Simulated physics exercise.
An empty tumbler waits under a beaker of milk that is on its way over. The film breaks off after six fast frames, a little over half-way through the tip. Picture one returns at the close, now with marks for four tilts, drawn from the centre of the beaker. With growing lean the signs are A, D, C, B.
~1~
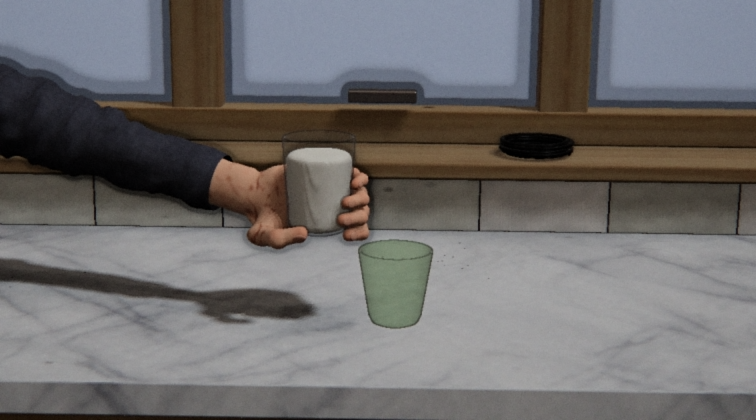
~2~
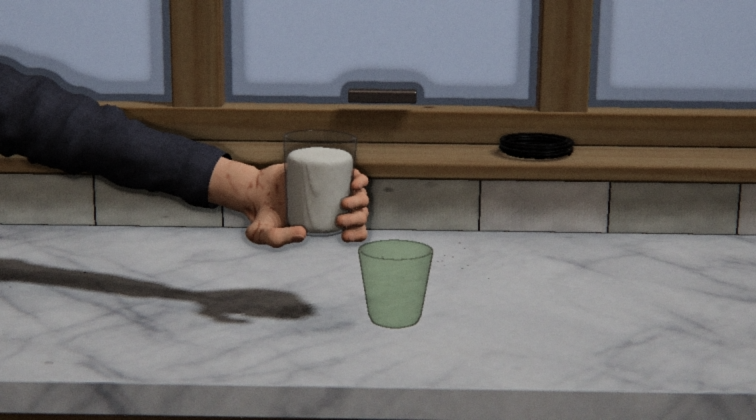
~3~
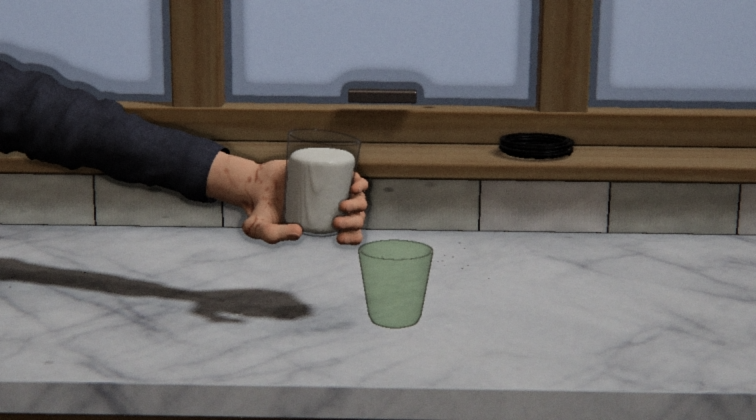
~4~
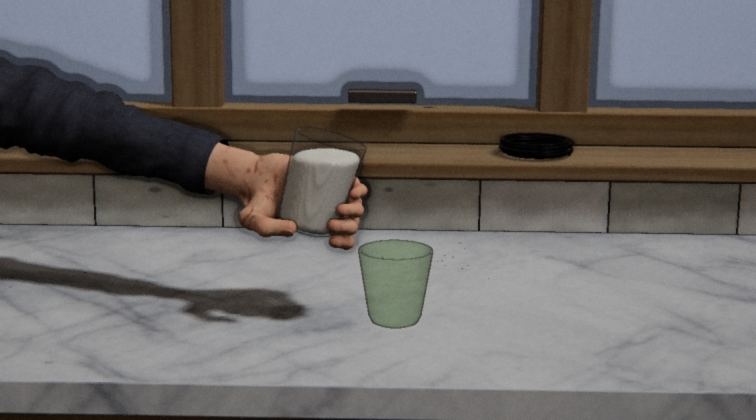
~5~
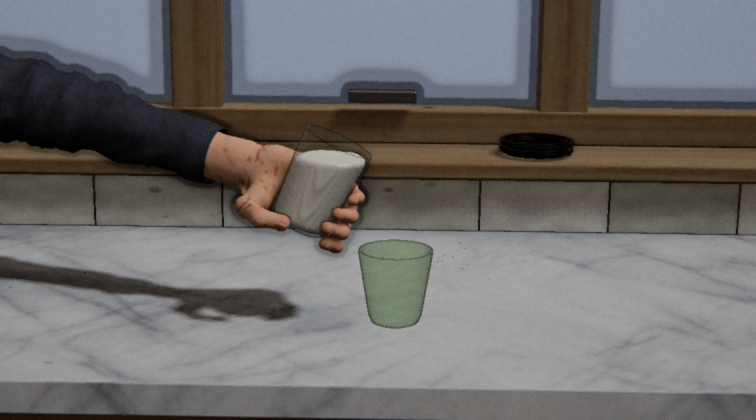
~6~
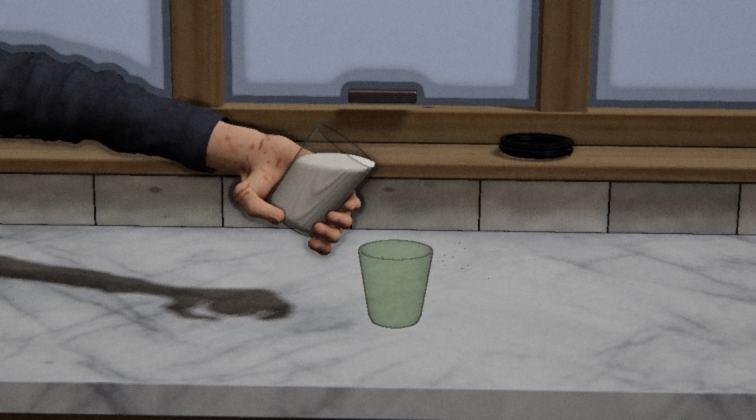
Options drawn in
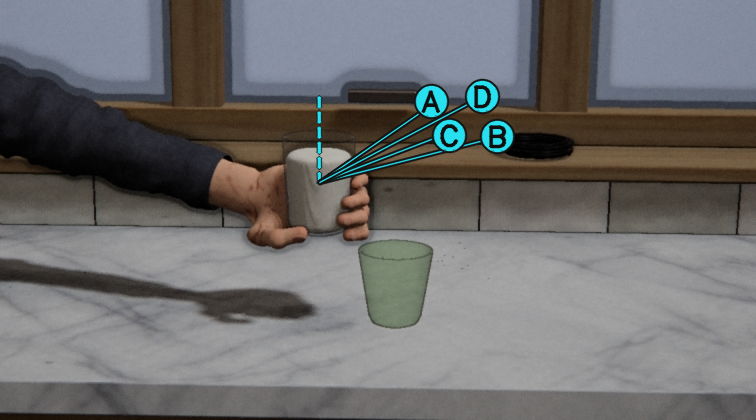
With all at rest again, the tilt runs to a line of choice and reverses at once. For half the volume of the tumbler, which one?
Take C.
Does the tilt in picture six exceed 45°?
No.
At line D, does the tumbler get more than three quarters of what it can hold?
No, it does not.
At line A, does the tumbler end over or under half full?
Under.
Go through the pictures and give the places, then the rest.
In the first frame, upright, lip at (353, 136); rim of the tumbler round (396, 249); nothing has left yet.
In the second frame, upright, lip at (354, 138); nothing has left yet.
In the third frame, tipped about 7°, lip at (358, 141); nothing has left yet.
In the fourth frame, tipped about 15°, lip at (364, 147); nothing has left yet.
In the fifth frame, tipped about 26°, lip at (370, 156); nothing has left yet.
In the sixth frame, tipped about 36°, lip at (374, 165); nothing has left yet.
In cyan, A at (418, 114); B at (481, 141); C at (432, 139); D at (467, 104).
For line A, the tumbler ends with about 23 % of what it can hold.
For line B, the tumbler ends with about 62 % of what it can hold; 3 % of the milk is spilt.
For line C, the tumbler ends with about 49 % of what it can hold.
For line D, the tumbler ends with about 35 % of what it can hold.
